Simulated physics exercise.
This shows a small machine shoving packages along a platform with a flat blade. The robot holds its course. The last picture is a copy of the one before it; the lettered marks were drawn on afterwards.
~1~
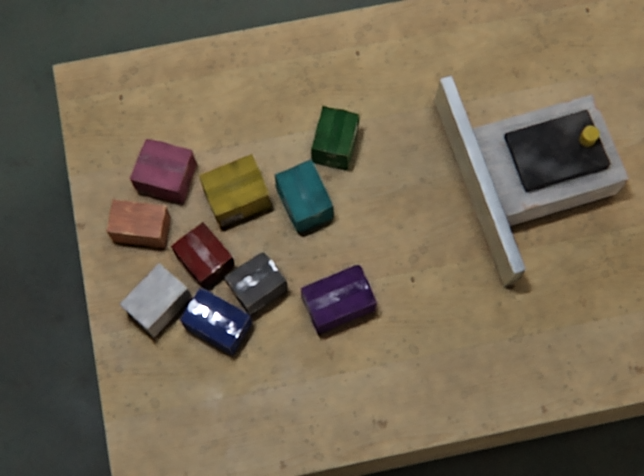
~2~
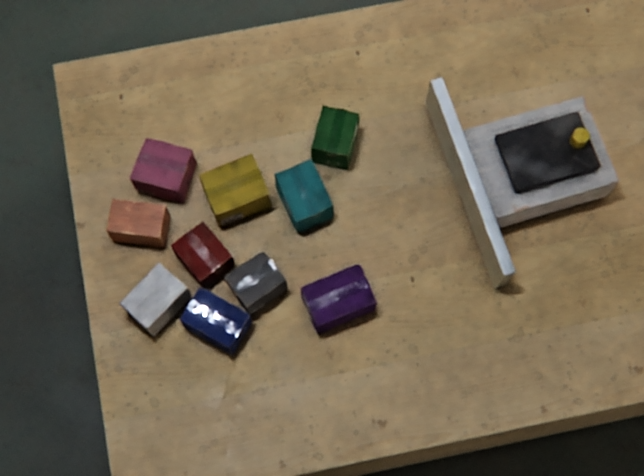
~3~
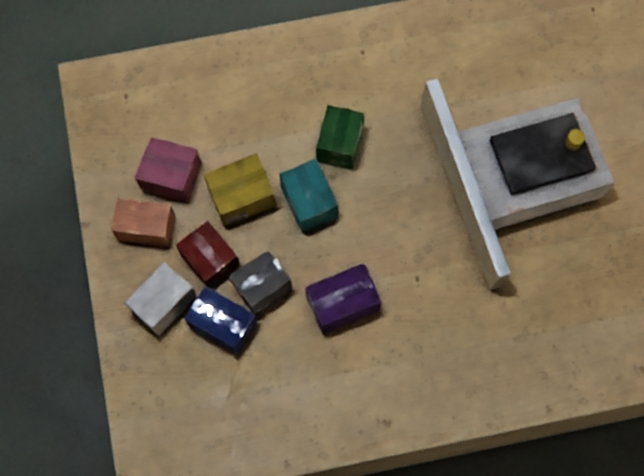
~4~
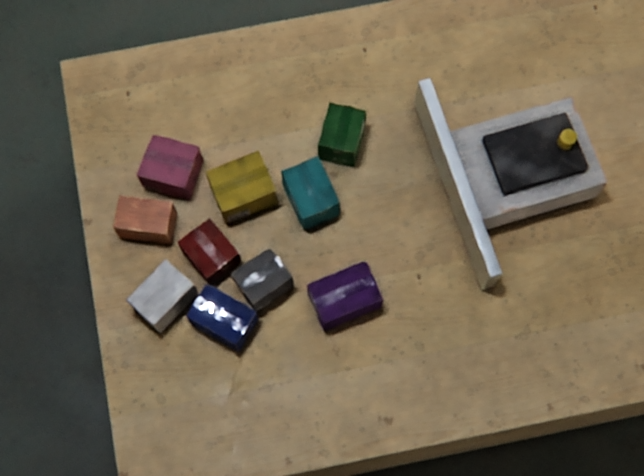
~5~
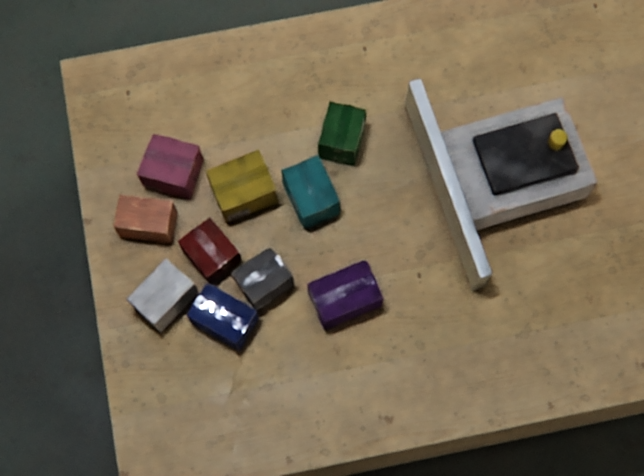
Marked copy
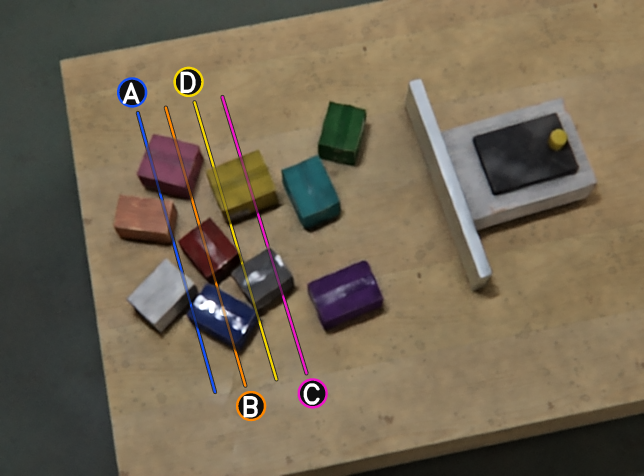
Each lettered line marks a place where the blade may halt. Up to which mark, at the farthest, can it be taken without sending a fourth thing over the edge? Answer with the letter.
A is the last line within the limit.
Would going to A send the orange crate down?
By then, yes.
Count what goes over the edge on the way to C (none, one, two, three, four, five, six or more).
By then, none.
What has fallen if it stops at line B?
The orange crate goes over.
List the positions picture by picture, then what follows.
Blue box (217, 322); turquoise parcel (304, 198); yellow parcel (236, 191), in the first picture.
Robot (541, 153); orange crate (139, 223), in the second picture.
Robot (536, 155); grey box (261, 283), in the third picture.
Robot (529, 154); pink box (171, 168), in the fourth picture.
Robot (519, 155); purple parcel (345, 295); blue box (224, 317); turquoise parcel (311, 193), in the fifth picture.
On the copy, A at (175, 247); B at (204, 241); C at (263, 230); D at (234, 235).
On A. First, robot (421, 174); purple parcel (339, 295); green parcel (304, 149).
Then, robot (322, 193); orange crate (115, 232); white crate (148, 291).
Finally, robot (245, 208); white crate over the edge; orange crate over the edge; two fallen.
By contrast, B is within the limit but short; C is within the limit but short; D is within the limit but short.
